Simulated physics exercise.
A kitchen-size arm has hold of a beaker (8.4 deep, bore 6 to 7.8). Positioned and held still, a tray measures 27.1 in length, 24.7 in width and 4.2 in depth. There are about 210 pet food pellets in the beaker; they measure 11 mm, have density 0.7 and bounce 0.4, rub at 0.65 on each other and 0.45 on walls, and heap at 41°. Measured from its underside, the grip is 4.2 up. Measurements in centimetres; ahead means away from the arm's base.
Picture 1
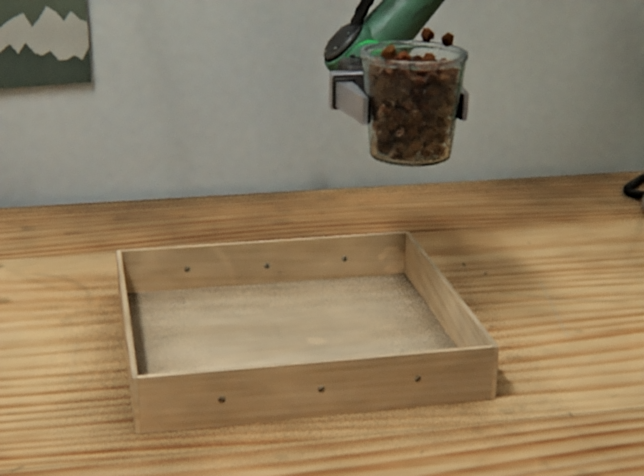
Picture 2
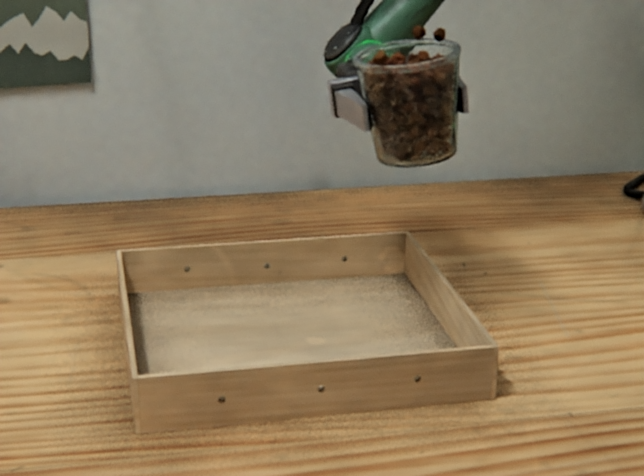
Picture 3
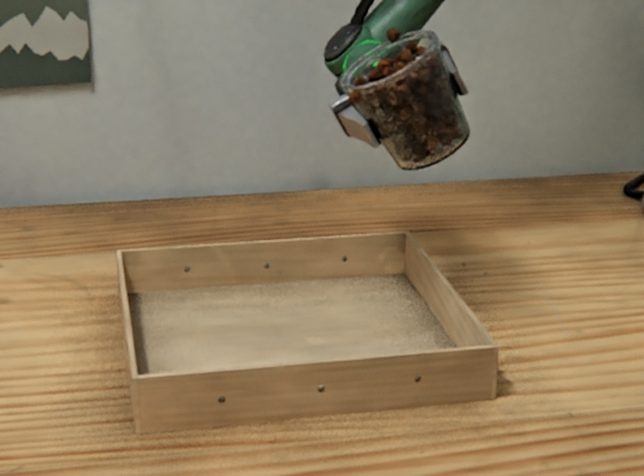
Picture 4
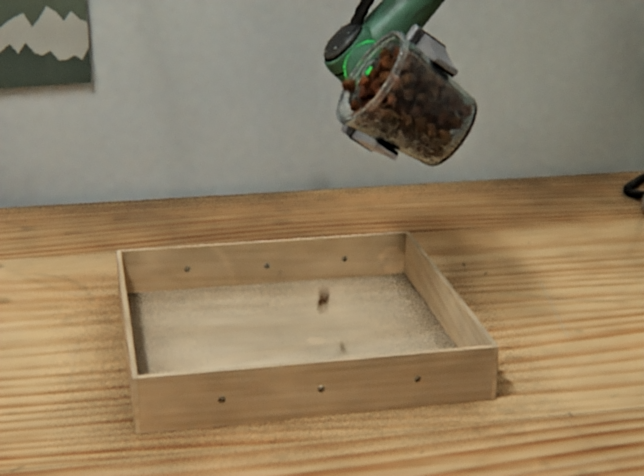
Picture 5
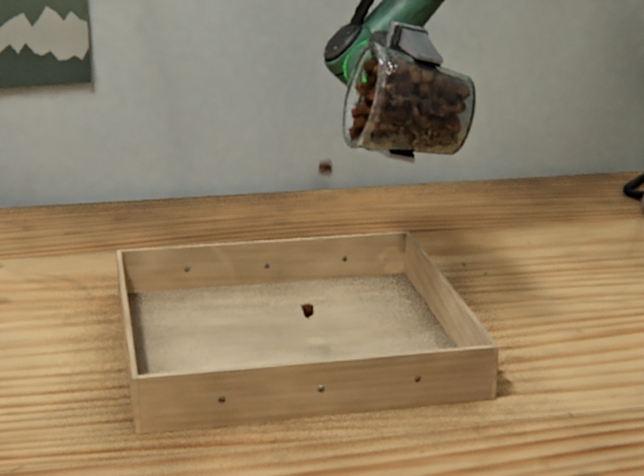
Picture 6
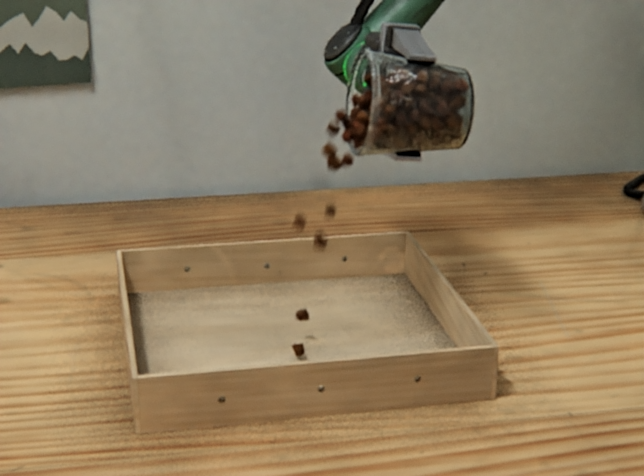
Green robot arm tilting a clear beaker of brown pellets leftward above a shallow wooden tray, a few pellets dropping out.
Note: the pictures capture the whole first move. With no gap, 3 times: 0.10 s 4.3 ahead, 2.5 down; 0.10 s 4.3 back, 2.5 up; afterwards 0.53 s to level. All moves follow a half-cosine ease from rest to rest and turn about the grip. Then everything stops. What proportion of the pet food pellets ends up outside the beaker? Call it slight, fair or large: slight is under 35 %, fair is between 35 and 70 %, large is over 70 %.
I would call it large, over 70 %.
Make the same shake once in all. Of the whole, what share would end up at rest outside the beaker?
Approx. 55 per cent.
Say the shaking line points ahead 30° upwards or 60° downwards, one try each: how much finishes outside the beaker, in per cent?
Some 100 and 55 per cent.
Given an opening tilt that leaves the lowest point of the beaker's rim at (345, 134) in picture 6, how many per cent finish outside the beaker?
About 50 %.
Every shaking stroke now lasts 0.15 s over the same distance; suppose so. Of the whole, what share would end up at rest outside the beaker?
It would be some 60 %.
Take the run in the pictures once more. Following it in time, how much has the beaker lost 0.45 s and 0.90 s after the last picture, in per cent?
65, then 80.
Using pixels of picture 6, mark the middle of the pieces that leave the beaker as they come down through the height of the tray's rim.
Centre: About (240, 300).
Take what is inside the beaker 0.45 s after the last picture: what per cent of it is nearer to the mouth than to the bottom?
My estimate is near 45 per cent.
Then, 0.45 s on, tilted 84° forward, highest piece 20 above the table; 108 in the tray, 75 in the beaker, 2 on the table or floor, 22 in flight or on a rim.
Then, 0.90 s on, tilted 32° forward, highest piece 22 above the table; 163 in the tray, 42 in the beaker, 2 on the table or floor.
Then, 1.33 s on, level, highest piece 21 above the table; 163 in the tray, 42 in the beaker, 2 on the table or floor.
Then, 2.38 s on, level, highest piece 21 above the table; 163 in the tray, 42 in the beaker, 2 on the table or floor.
In the end, 163 in the tray, 42 in the beaker, 2 on the table or floor. That is 80 % outside the beaker.
